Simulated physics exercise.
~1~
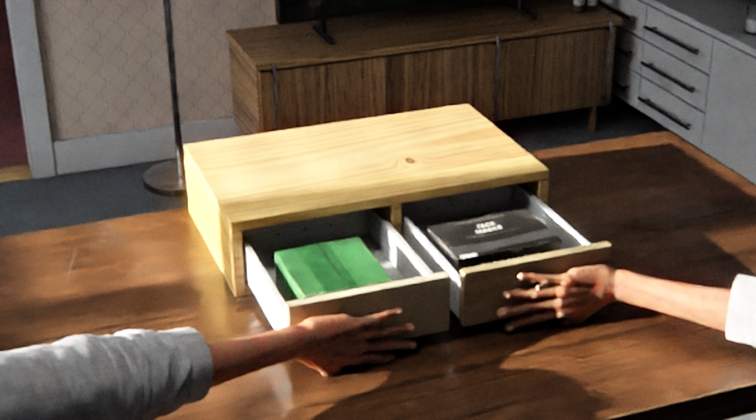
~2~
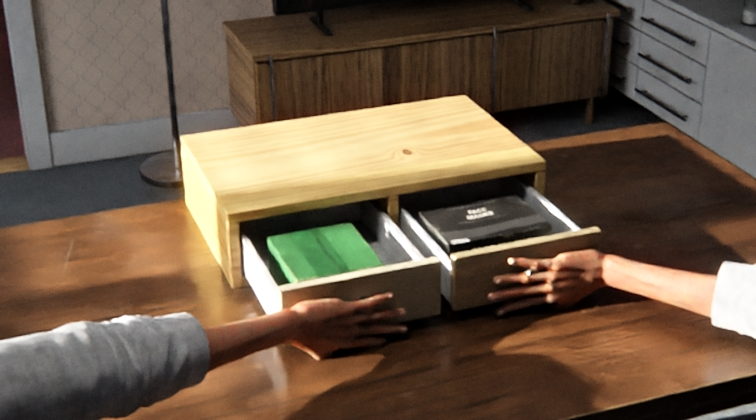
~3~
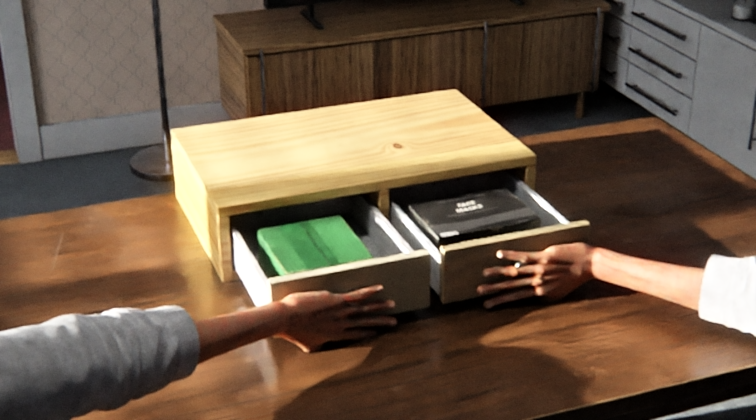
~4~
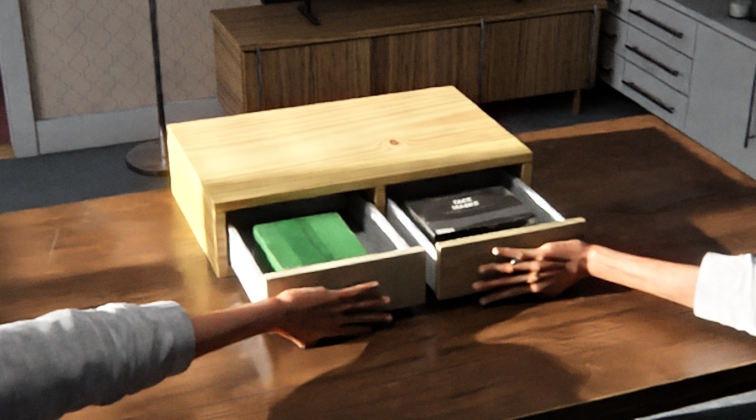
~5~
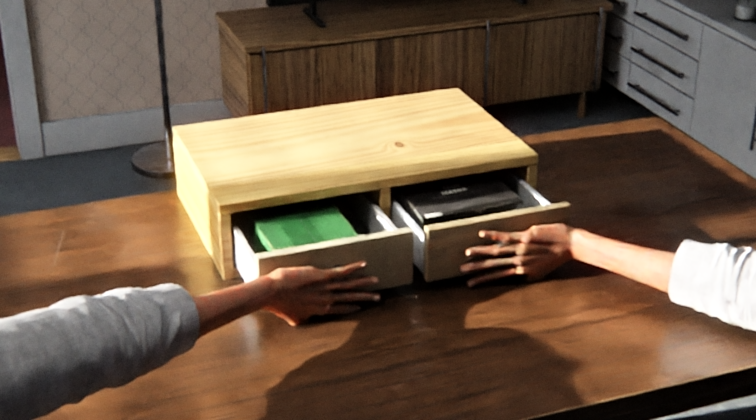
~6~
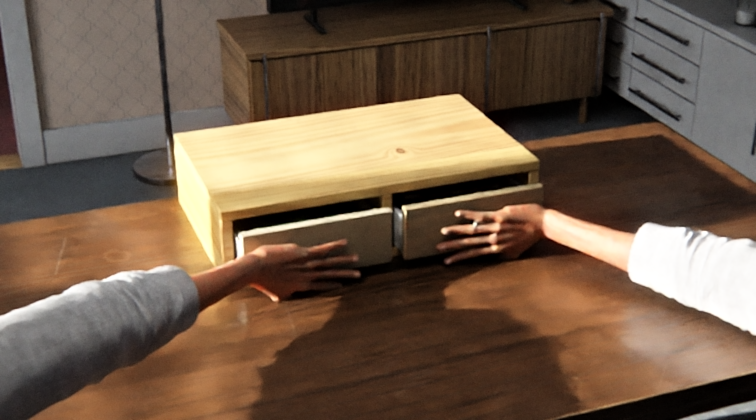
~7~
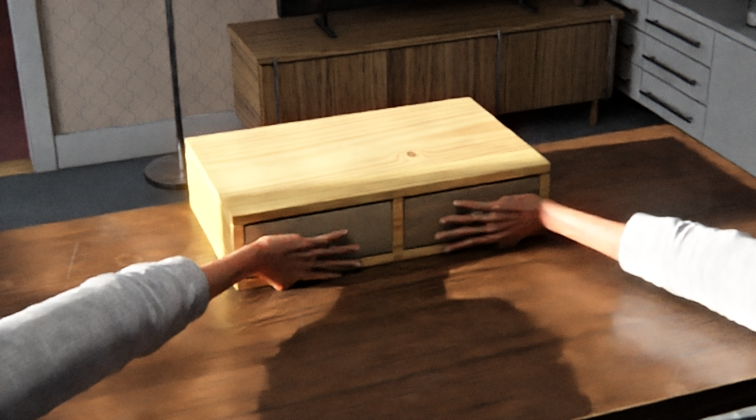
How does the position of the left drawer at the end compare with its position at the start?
At the start the left drawer stands pulled out toward the viewer with the green box showing, and at the end it is pushed back into the chest and closed.
